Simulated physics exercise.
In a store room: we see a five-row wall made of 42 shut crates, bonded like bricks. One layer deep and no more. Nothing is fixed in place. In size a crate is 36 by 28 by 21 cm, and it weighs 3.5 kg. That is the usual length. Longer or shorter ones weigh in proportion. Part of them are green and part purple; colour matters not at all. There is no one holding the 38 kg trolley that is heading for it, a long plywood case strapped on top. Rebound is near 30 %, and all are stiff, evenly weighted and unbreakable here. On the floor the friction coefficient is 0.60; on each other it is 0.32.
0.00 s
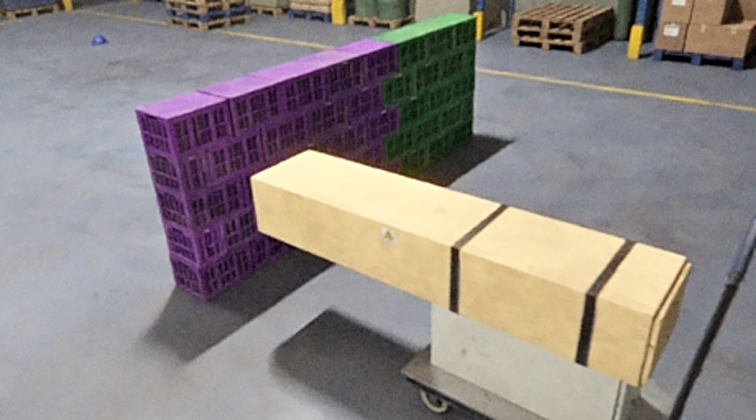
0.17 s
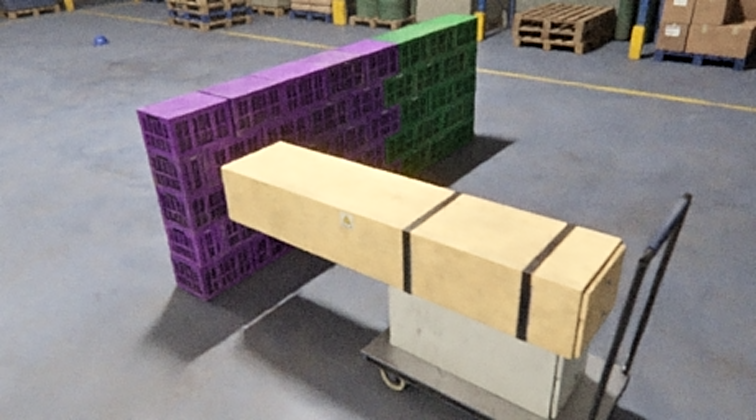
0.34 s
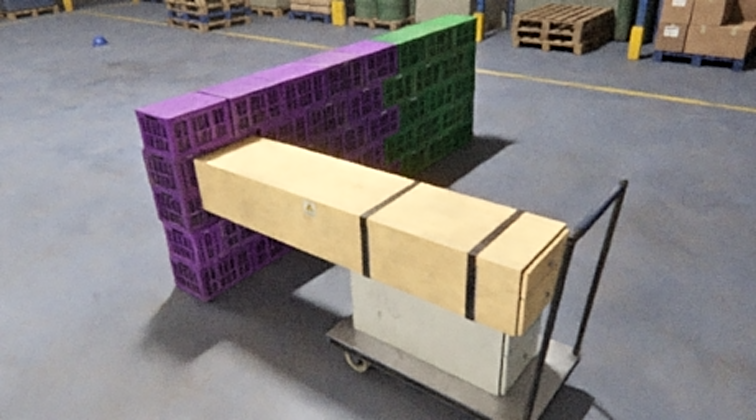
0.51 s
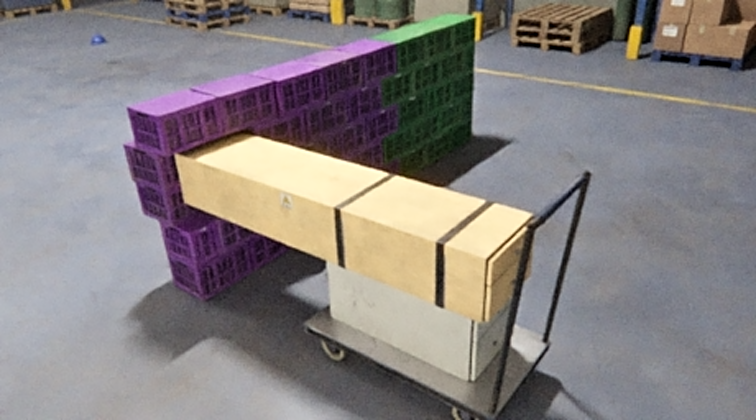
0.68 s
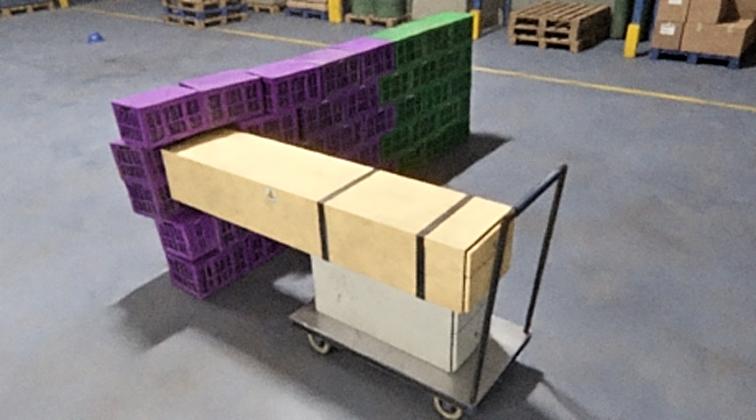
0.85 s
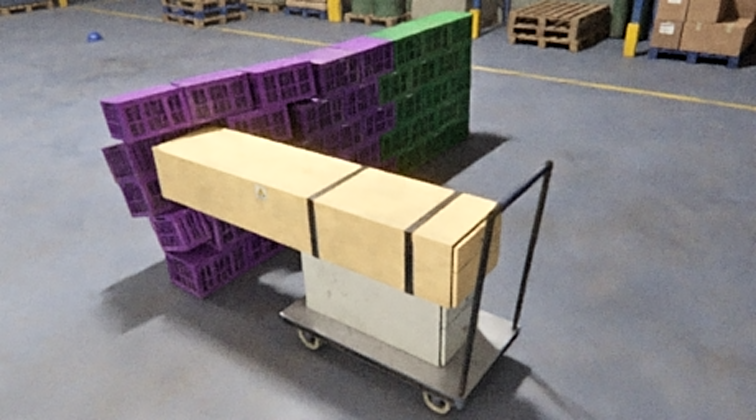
In this clip, a trolley carrying a long strapped box rolls leftward with nobody holding it until the box meets a wall of purple and green crates, pushing several purple ones out of line and tilting some.
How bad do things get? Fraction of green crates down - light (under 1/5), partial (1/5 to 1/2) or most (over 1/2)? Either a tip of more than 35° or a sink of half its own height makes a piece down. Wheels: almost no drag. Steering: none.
Light.
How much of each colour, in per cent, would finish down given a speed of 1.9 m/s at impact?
Share down, in per cent: Green 0, purple 30.
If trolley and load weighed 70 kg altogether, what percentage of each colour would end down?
You'd get green at 0 and purple at 40 per cent down.
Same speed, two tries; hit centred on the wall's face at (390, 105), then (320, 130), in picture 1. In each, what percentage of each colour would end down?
For green it's 30 then 0 per cent, for purple 20 then 40 per cent.
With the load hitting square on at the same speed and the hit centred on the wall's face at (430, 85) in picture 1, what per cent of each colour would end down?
For green it's 70 per cent, for purple 0 per cent.
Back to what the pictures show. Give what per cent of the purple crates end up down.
Share down, purple: 40 percent.
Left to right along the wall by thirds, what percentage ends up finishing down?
Per cent - left 60, middle 0, right 0.
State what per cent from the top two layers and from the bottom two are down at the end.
Top: 40%, bottom: 10%.
After 1.00 s, load 32 cm past the wall's line, still rolling; none of the 17 green crates down (3 of 42 in all colours); top green crate unmoved; top purple crate 17° from how it stood.
After 1.20 s, load 37 cm past the wall's line, still rolling; none of the 17 green crates down (9 of 42 in all colours); top green crate unmoved; top purple crate 36° from how it stood.
After 1.48 s, load 42 cm past the wall's line, still rolling; none of the 17 green crates down (9 of 42 in all colours); top green crate unmoved; top purple crate 66° from how it stood, 56 cm lower.
After 1.90 s, load 47 cm past the wall's line, still rolling; none of the 17 green crates down (9 of 42 in all colours); top green crate unmoved; top purple crate upside down.
In the end (2.9 s), load 49 cm past the wall's line, stopped; none of the 17 green crates down (9 of 42 in all colours); top green crate unmoved; top purple crate on its side. That is 0 per cent. From the last view, middles, top green crate near (394, 48), top purple crate near (270, 132).
